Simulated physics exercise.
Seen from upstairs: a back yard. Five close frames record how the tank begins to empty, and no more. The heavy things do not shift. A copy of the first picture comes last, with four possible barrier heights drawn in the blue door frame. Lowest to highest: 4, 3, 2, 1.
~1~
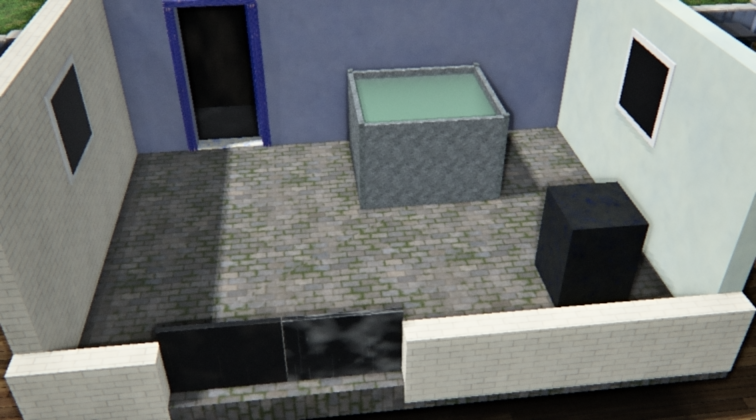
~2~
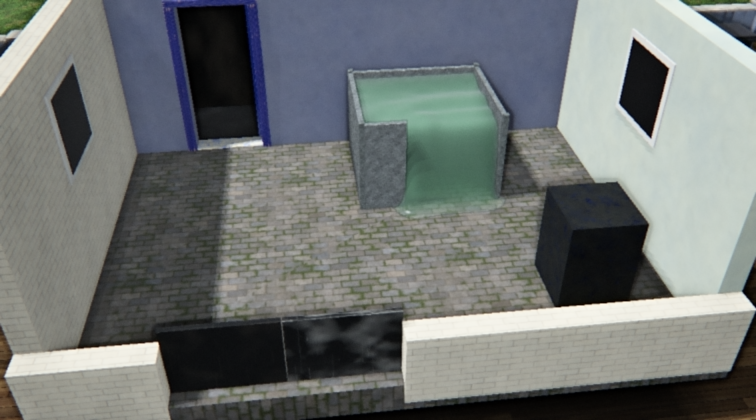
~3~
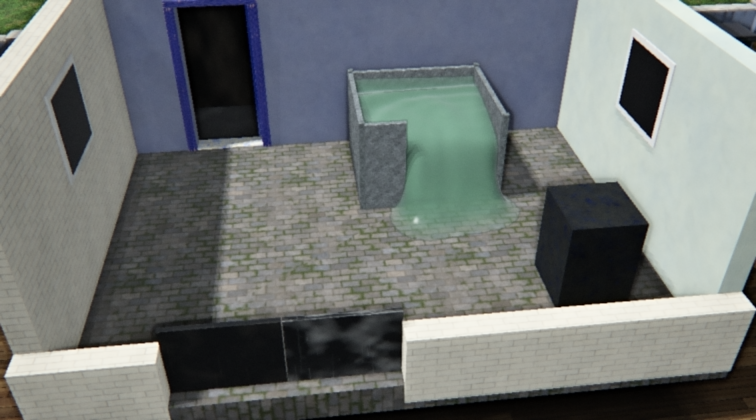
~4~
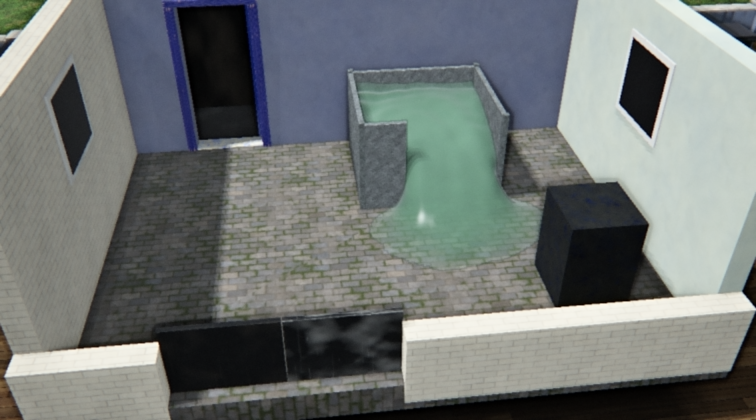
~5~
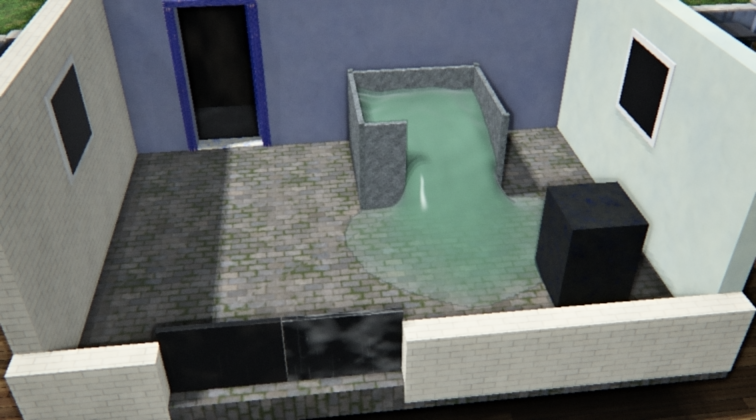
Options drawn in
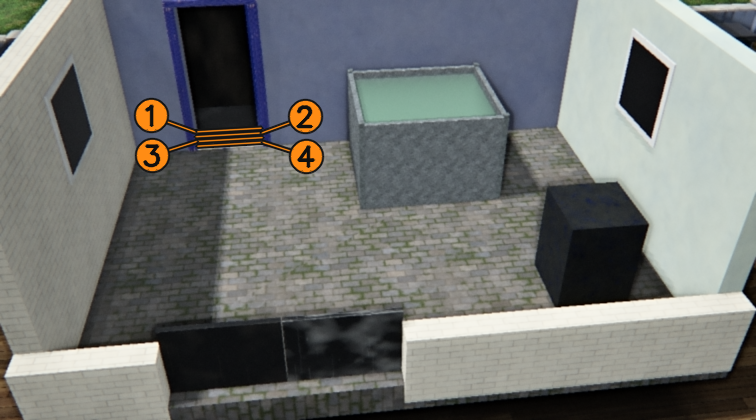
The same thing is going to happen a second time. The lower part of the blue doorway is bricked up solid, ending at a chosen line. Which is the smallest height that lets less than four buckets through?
Choose 3.
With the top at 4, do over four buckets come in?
Yes, that goes wrong.
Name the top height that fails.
Here it is height 4.
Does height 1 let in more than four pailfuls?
No, not at all.
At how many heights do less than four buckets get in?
Three.
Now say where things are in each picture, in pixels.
Water in the tank at rest, its middle at (423, 99); foot of the blue doorway at (230, 148); shut gate at (282, 327), in the first frame.
Front seen at (403, 211), 2 % of the ground wet, in the second frame.
Front seen at (420, 235), 4 % of the ground wet, in the third frame.
Front seen at (439, 263), 9 % of the ground wet, in the fourth frame.
Front seen at (436, 294), 16 % of the ground wet, in the fifth frame.
On the marked copy, 1 at (228, 130); 2 at (229, 134); 3 at (229, 139); 4 at (230, 144); from the bottom up 4, 3, 2, 1.
With 1, nothing gets over.
With 2, nothing gets over.
With 3, a splash gets over, under a bucket.
With 4, about 9 bucketfuls get in.
